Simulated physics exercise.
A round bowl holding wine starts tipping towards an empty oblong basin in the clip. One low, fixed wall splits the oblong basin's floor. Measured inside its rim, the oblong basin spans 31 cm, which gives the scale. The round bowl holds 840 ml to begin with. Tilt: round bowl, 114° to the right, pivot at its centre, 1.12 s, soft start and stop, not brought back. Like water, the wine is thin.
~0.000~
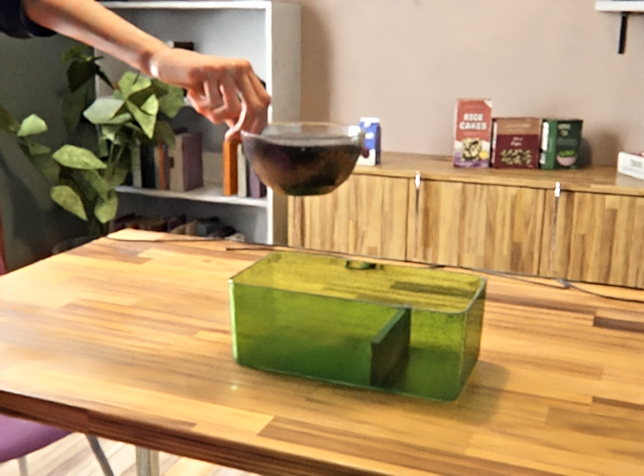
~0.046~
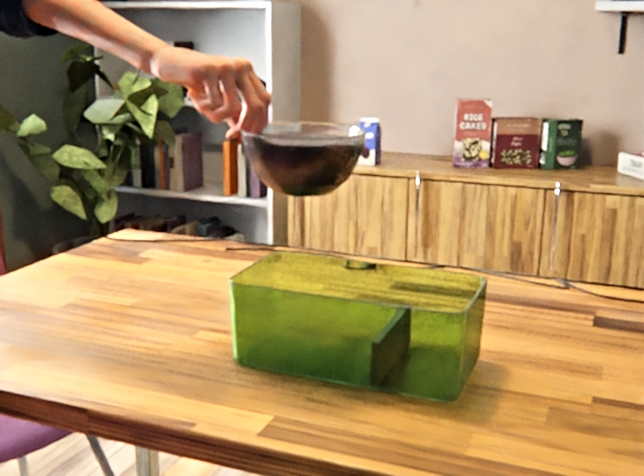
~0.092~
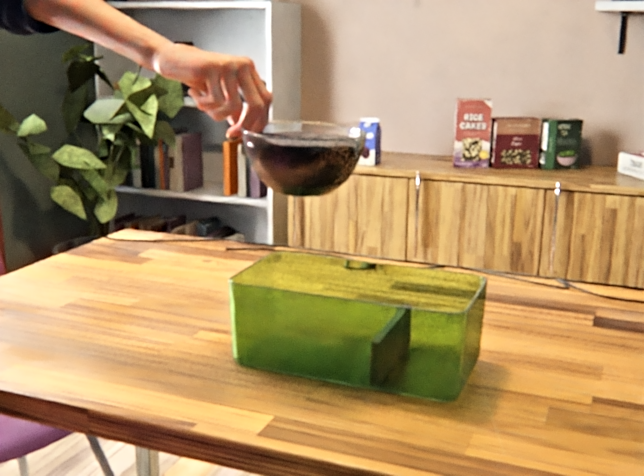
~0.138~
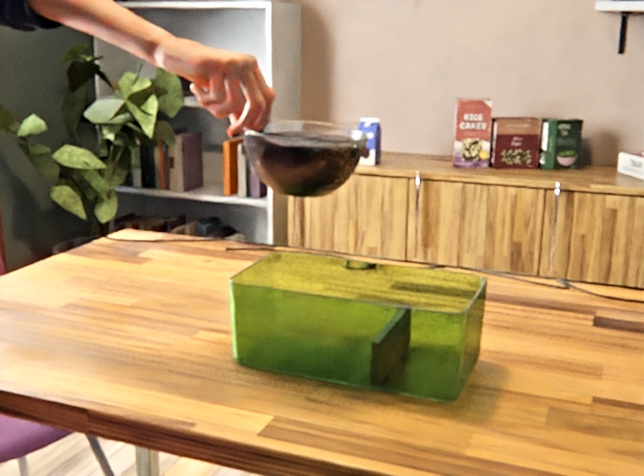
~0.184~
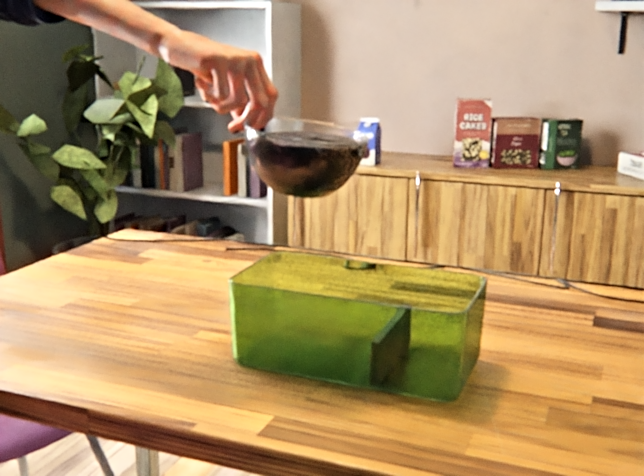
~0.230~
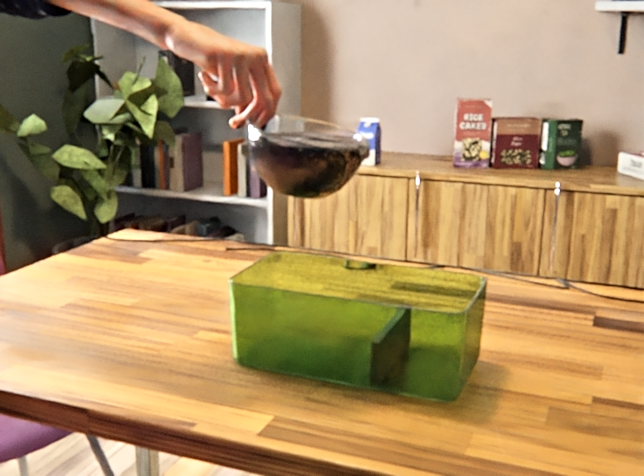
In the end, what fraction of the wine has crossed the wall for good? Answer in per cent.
In the end about 67 per cent has crossed for good.
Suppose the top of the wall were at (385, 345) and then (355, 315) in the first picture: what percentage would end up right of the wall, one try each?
The first gives near 60 per cent and the second near 95 per cent.
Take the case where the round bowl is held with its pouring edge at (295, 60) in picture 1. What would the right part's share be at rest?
Then I'd expect something near 0 per cent.
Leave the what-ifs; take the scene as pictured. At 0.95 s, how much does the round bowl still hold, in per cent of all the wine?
I'd say some 0 per cent remains.
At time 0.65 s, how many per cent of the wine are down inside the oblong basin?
22 %, roughly.
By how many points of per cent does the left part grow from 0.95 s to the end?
Close to 4% of the whole.
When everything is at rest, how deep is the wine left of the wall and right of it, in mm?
Depths at rest: Left around 8 mm, right around 38 mm.
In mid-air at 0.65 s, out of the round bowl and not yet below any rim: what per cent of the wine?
Around 38 percent.
Then, 0.65 s in, the tilt is 71° and 40 per cent is still to pour, 2 is left of the wall and 20 right of it.
Then, 0.95 s in, the tilt is 108° and 0 per cent is still to pour, 28 is left of the wall and 67 right of it.
Then, 1.27 s in, the tilt is 114° and 0 per cent is still to pour, 32 is left of the wall and 67 right of it.
Then, 1.62 s in, the tilt is 114° and 0 per cent is still to pour, 32 is left of the wall and 67 right of it.
Finally, 32 per cent lies left of the wall, 67 right of it and 1 outside.
